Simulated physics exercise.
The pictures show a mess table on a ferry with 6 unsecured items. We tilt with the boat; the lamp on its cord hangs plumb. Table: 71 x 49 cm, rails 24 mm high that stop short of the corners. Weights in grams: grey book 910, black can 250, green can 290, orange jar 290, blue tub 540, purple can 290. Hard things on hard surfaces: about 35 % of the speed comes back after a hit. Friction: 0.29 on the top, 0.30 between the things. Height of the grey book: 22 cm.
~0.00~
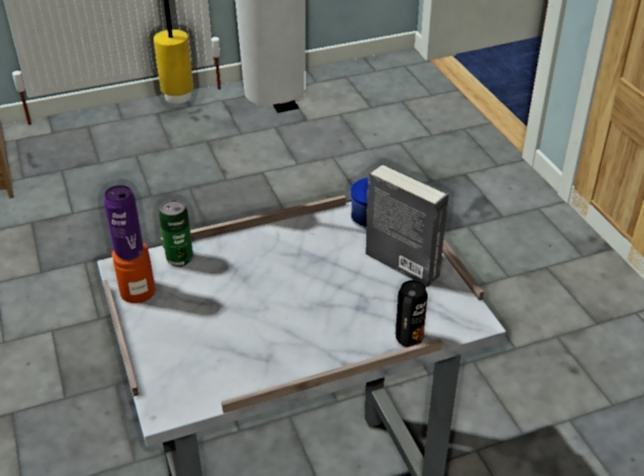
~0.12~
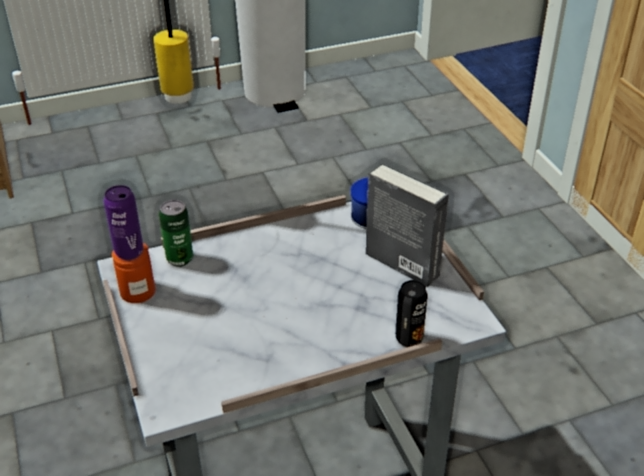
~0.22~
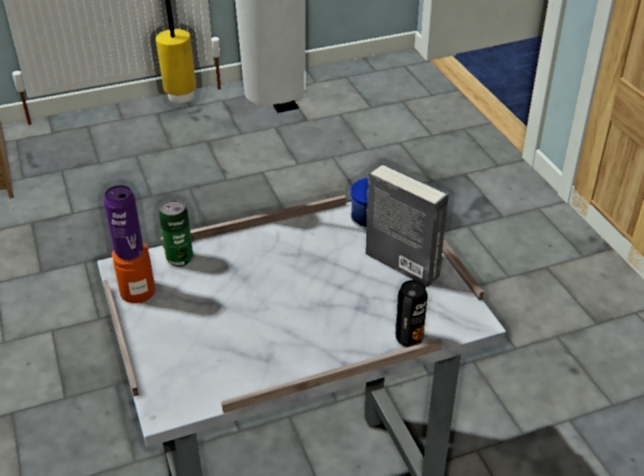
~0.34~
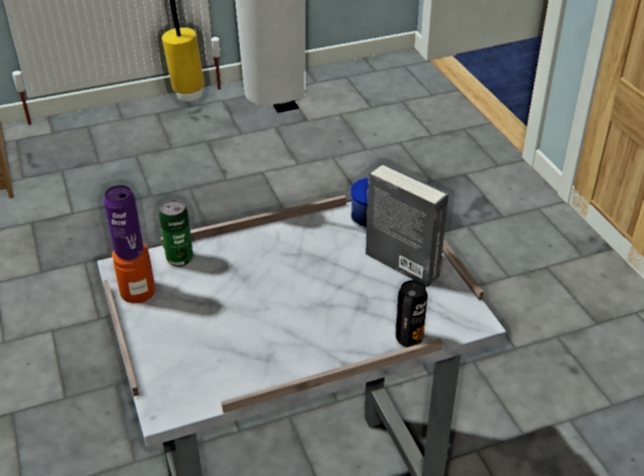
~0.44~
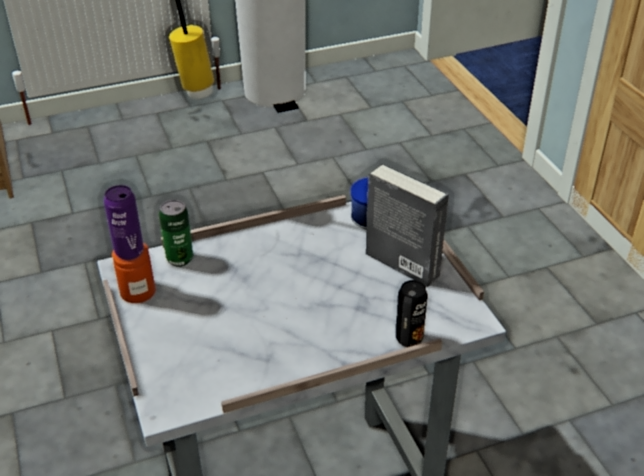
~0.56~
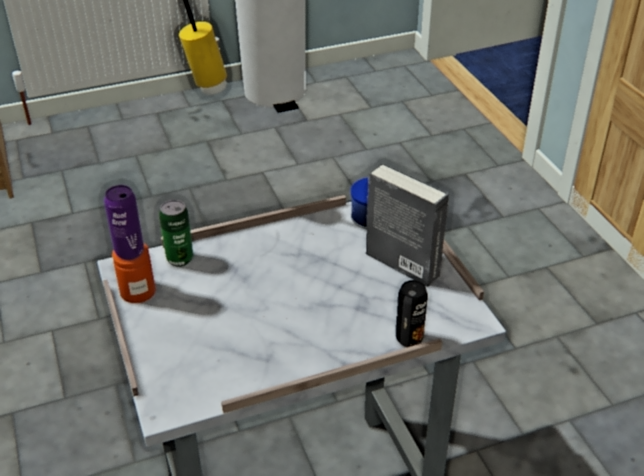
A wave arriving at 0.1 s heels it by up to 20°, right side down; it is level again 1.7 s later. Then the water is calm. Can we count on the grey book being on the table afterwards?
The grey book ends on the floor.
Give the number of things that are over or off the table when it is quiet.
That comes to 3.
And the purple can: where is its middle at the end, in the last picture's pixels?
Around (309, 243).
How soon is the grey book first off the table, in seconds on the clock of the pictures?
Near 1.1 s.
By 1.26 s, boat heeled 14°, right side down; grey book now off the table; purple can rocked 5° off its seat; orange jar rocked 5° off its seat.
By 1.66 s, boat heeled 1°, right side down; orange jar on its side; purple can on its side; green can 10 cm from its spot.
When it is over (2.3 s), off the table, grey book; lying over on the table, orange jar and purple can; not toppled but over 5 cm from the start, black can and green can; the last one within 5 cm of the start.
